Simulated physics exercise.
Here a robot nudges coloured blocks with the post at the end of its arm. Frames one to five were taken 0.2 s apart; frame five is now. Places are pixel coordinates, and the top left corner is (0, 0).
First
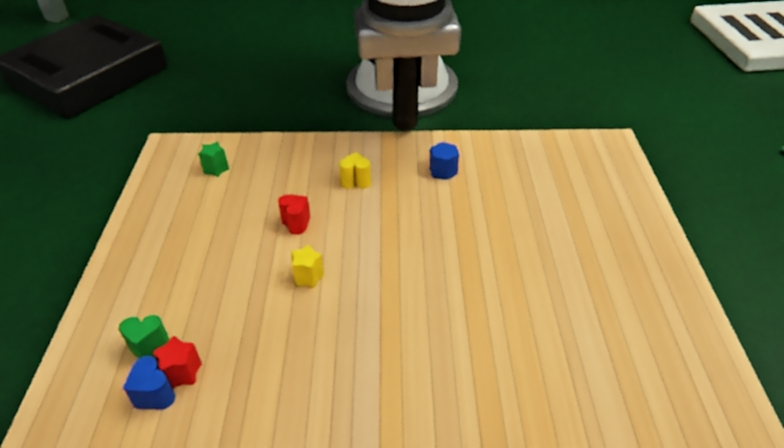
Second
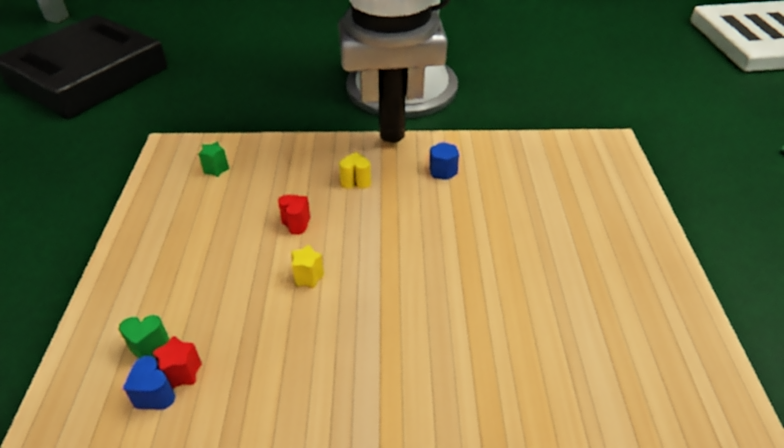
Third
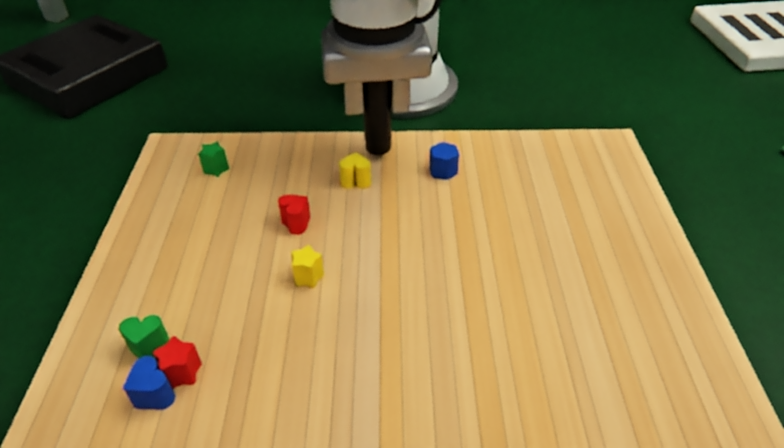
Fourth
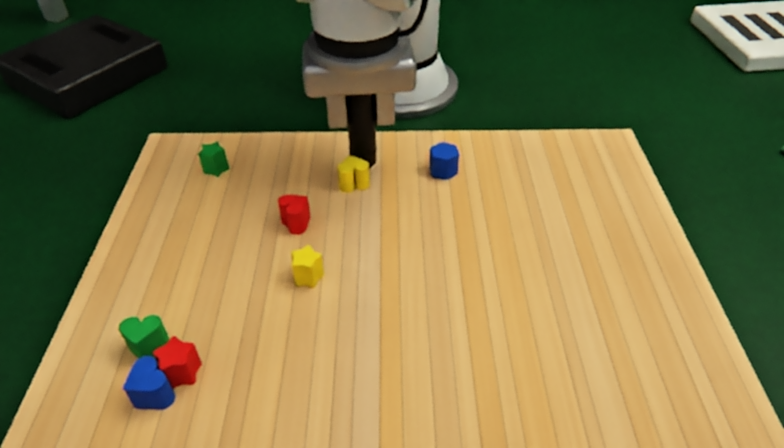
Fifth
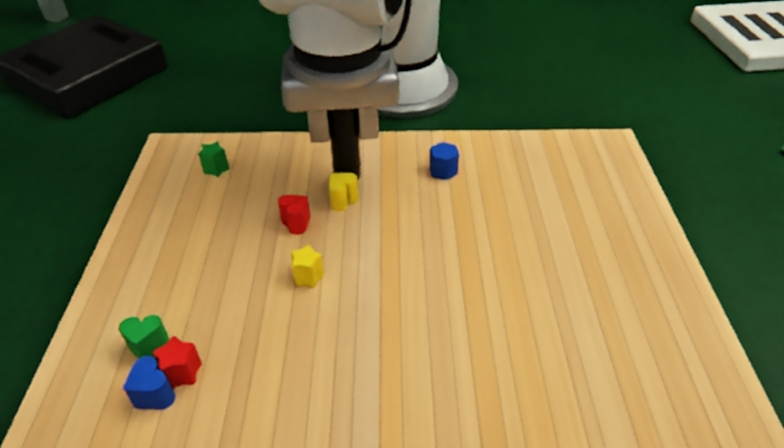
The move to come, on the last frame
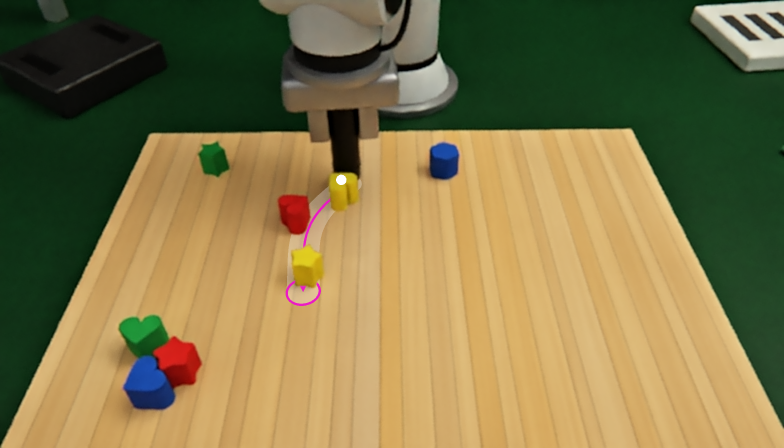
On a wooden board, a robot arm's post nudges the yellow heart slightly toward the viewer.
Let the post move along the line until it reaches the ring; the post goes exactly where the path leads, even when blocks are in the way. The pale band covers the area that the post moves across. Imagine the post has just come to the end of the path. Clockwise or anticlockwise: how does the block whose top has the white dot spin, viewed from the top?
Watching from overhead, you'd notice the block whose top has the white dot rotating counter-clockwise.
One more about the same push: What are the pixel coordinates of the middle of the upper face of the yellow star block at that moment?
Around pixel (309, 292).
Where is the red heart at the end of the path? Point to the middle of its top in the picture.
The middle of the upper face of the red heart will lie at about (274, 216) in the picture.
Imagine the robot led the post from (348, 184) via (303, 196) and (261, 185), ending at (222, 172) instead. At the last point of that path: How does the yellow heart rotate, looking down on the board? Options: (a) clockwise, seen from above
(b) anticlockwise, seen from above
b
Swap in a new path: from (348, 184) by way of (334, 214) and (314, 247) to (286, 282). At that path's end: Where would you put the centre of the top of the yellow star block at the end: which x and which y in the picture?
The answer is (293, 299).
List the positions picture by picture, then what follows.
In the first frame, post's lower end at (405, 124); red heart at (293, 202); yellow star block at (305, 256); yellow heart at (355, 161).
In the second frame, post at (392, 136); blocks still.
In the third frame, post at (378, 148); blocks still.
In the fourth frame, post at (363, 162); yellow heart at (353, 164).
In the fifth frame, post at (347, 176); red heart at (293, 202); yellow star block at (305, 256); yellow heart at (341, 180).
Drawn move, from (348, 184) via (318, 212) and (304, 249), ending at (303, 292); the dot is on the yellow heart.
On the path given first. One third of the way, post at (317, 205); red heart at (289, 205); yellow heart at (328, 207), turned 35° anticlockwise.
Two thirds of the way, post at (303, 242); red heart at (274, 216), turned 80° clockwise; yellow heart at (332, 219), turned 85° anticlockwise.
At the end, post at (302, 284); red heart at (274, 216), turned 80° clockwise; yellow star block at (309, 292); yellow heart at (332, 219), turned 85° anticlockwise.
